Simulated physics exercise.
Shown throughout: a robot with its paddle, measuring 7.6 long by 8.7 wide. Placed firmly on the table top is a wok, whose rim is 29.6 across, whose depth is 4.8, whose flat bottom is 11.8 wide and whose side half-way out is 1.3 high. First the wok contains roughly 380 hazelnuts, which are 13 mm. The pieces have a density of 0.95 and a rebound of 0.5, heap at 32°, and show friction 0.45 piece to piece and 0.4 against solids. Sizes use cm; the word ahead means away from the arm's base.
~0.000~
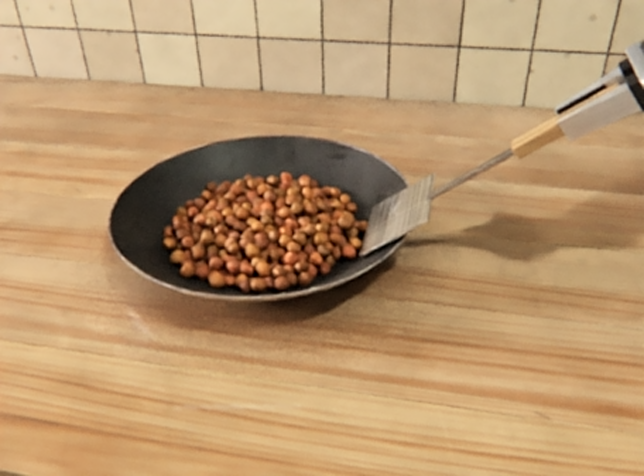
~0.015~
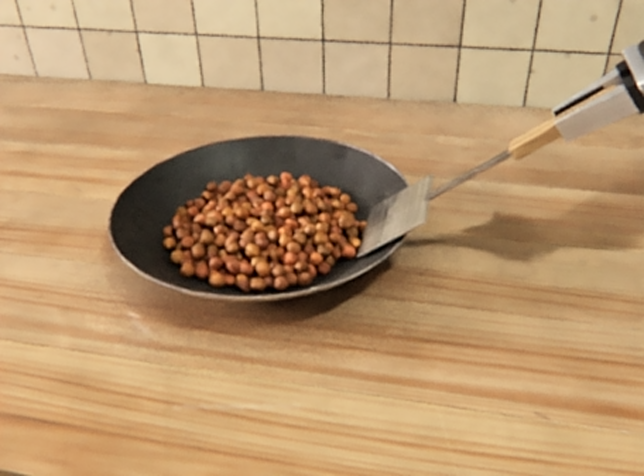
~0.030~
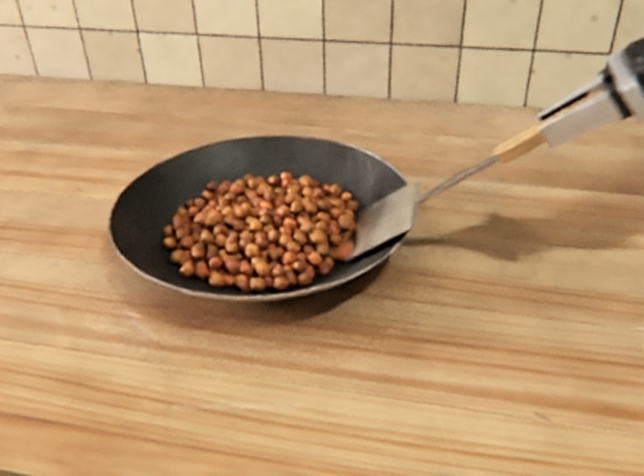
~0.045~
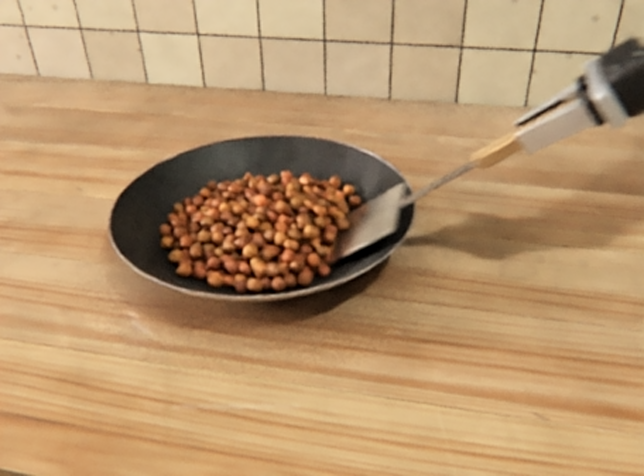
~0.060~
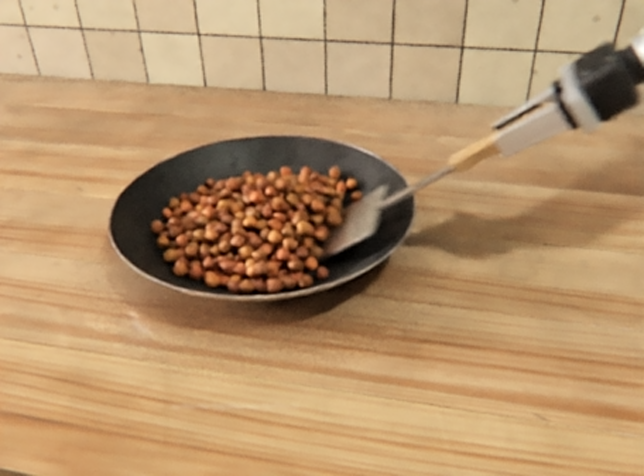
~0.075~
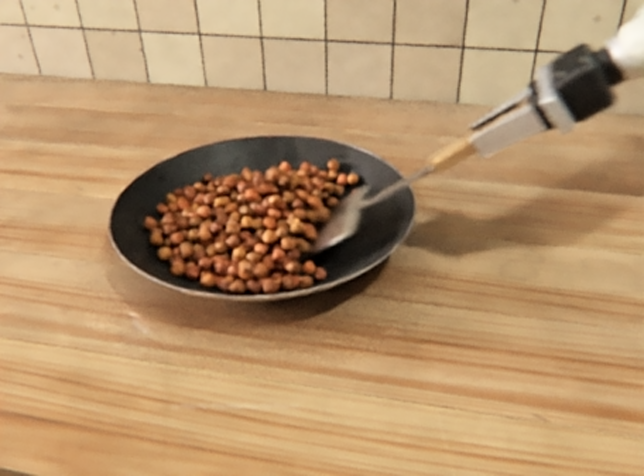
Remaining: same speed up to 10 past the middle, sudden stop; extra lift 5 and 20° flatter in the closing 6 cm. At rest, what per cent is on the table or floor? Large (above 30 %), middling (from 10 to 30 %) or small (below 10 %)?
Large; above 30 %.
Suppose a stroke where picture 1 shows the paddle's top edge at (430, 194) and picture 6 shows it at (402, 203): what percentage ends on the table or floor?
Roughly 15 %.
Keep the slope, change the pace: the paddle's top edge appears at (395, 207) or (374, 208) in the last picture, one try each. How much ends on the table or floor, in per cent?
Estimates: About 15 %, about 30 %.
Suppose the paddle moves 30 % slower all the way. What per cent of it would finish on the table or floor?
Estimate: Near 25 %.
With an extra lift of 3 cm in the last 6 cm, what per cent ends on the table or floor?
I'd reckon around 40 per cent.
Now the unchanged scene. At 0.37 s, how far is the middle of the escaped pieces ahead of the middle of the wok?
Roughly 26 cm.
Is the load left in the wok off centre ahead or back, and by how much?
Offset forward: Around 3.0 cm.
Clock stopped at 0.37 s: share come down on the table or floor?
20 %.
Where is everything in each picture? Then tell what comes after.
In the first picture, paddle top edge at (432, 196), sloping 38°; upper third of the load around (264, 222), from x 170 to 365, top at y 180; 383 in the wok.
In the second picture, paddle top edge at (429, 197), sloping 38°; upper third of the load around (264, 221), from x 170 to 365, top at y 180.
In the third picture, paddle top edge at (417, 201), sloping 38°; upper third of the load around (267, 221), from x 170 to 355, top at y 180.
In the fourth picture, paddle top edge at (398, 206), sloping 38°; upper third of the load around (267, 218), from x 165 to 355, top at y 175.
In the fifth picture, paddle top edge at (379, 208), sloping 38°; upper third of the load around (261, 216), from x 155 to 355, top at y 175.
In the sixth picture, paddle top edge at (360, 208), sloping 38°; upper third of the load around (257, 212), from x 150 to 355, top at y 165; 383 in the wok.
After 0.11 s, sloping 38°, highest piece 7 above the table; 383 in the wok.
After 0.15 s, sloping 33°, highest piece 7 above the table; 382 in the wok, 1 on the blade or in flight.
After 0.37 s, sloping 18°, highest piece 18 above the table; 239 in the wok, 78 on the table or floor, 66 on the blade or in flight.
After 1.42 s, sloping 18°, highest piece 4 above the table; 239 in the wok, 144 on the table or floor.
At rest, 239 in the wok, 144 on the table or floor. That is 38 % on the table or floor.
